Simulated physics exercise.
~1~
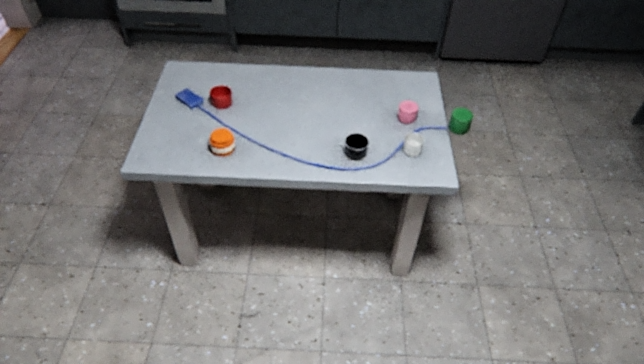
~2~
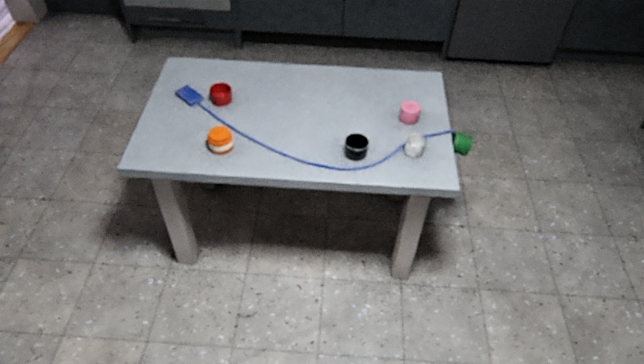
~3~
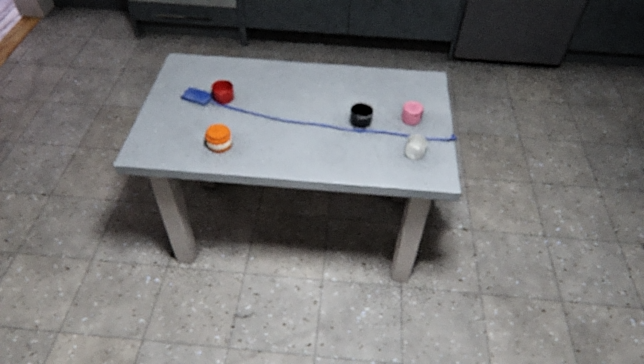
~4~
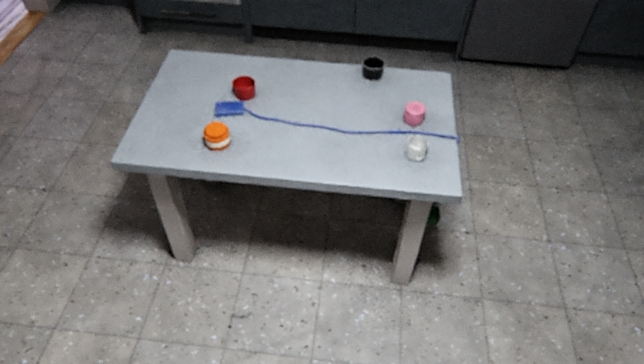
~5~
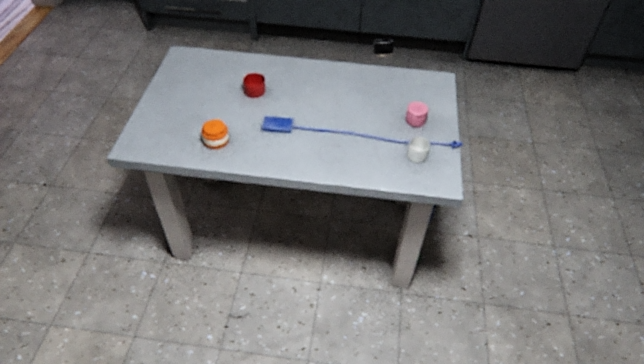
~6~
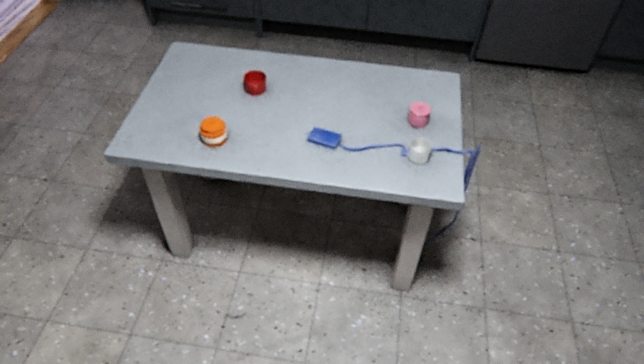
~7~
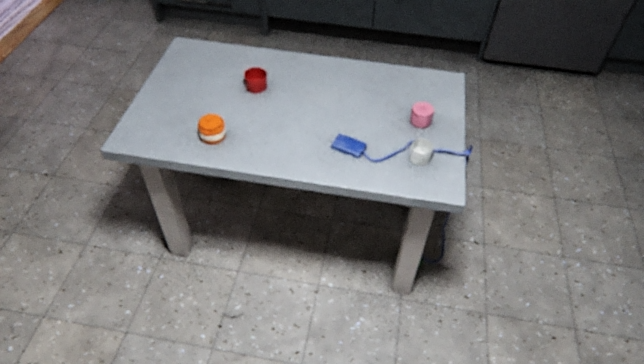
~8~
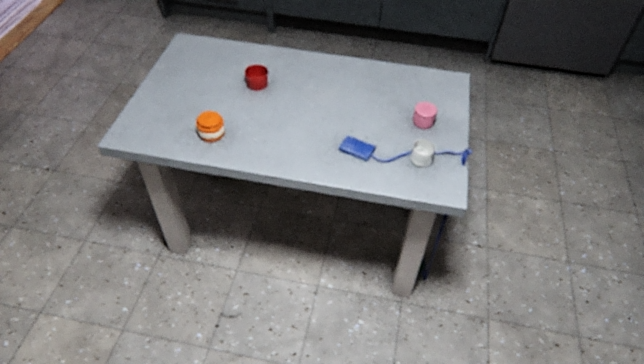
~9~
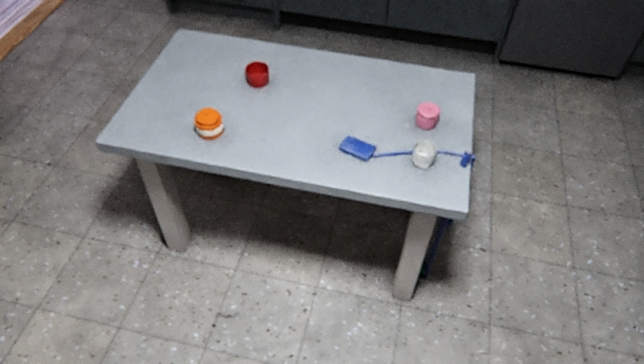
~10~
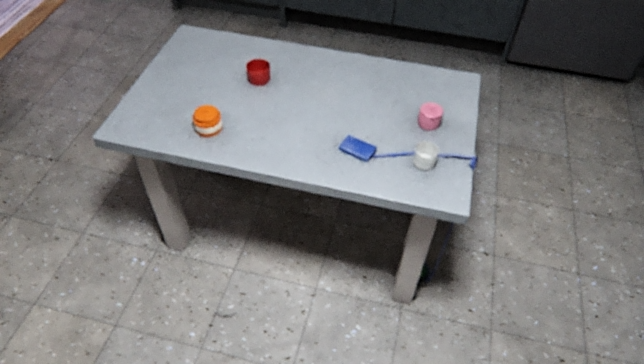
At the start, a green speaker sits at the right edge of a grey table, joined by a blue cable to a blue phone at the far left, with a red cup, orange jar, black mug, pink tub and white cup around them. The speaker tips and drops over the right edge. The cable pulls straight, and the black mug slides toward the back and falls off. Meanwhile, the phone is dragged right, shifting the red cup slightly. The phone slows and stops short of the white cup, remaining on the table with the red cup, jar, tub and white cup.
